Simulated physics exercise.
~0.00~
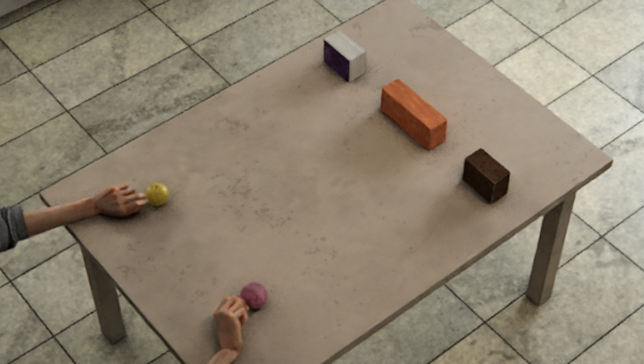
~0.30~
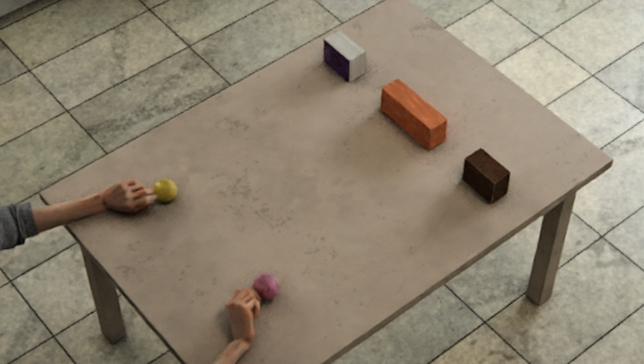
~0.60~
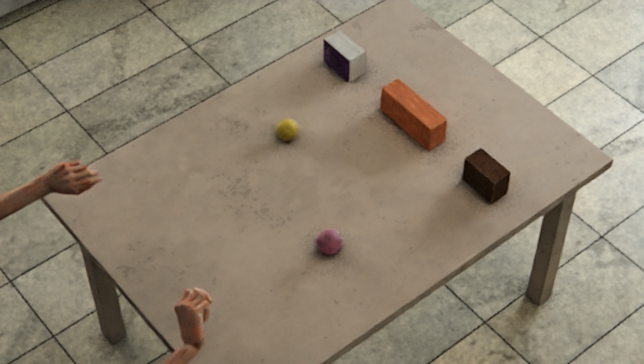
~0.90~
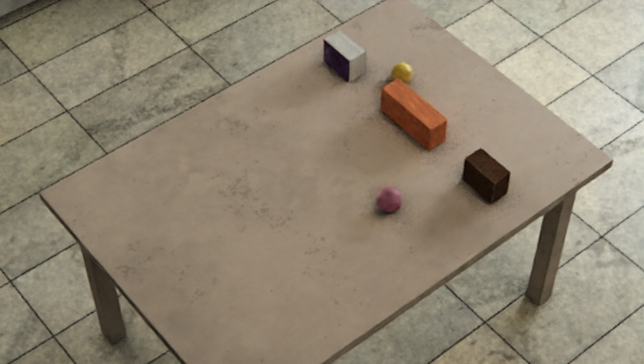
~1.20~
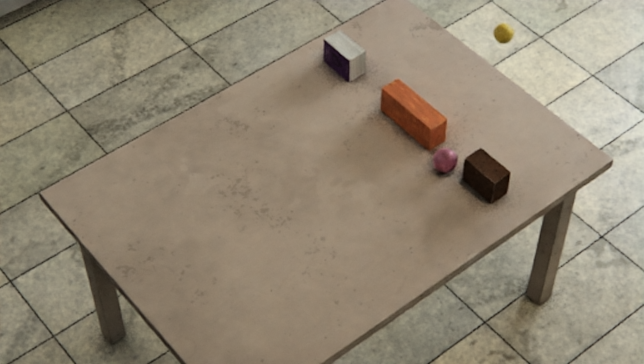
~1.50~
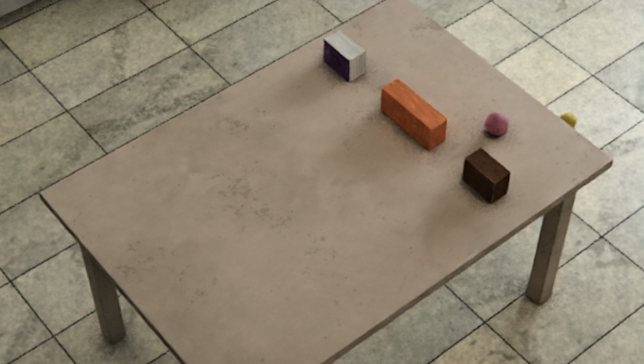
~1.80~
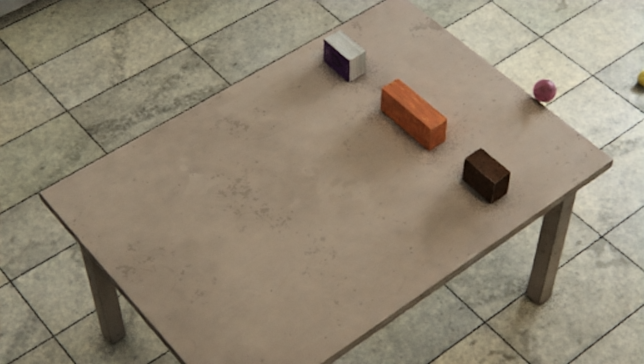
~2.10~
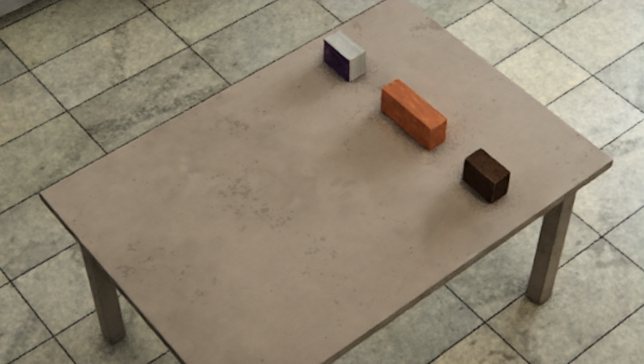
Yellow and pink balls pushed by two hands, rolling through separate gaps between three blocks and off the table's far edge.
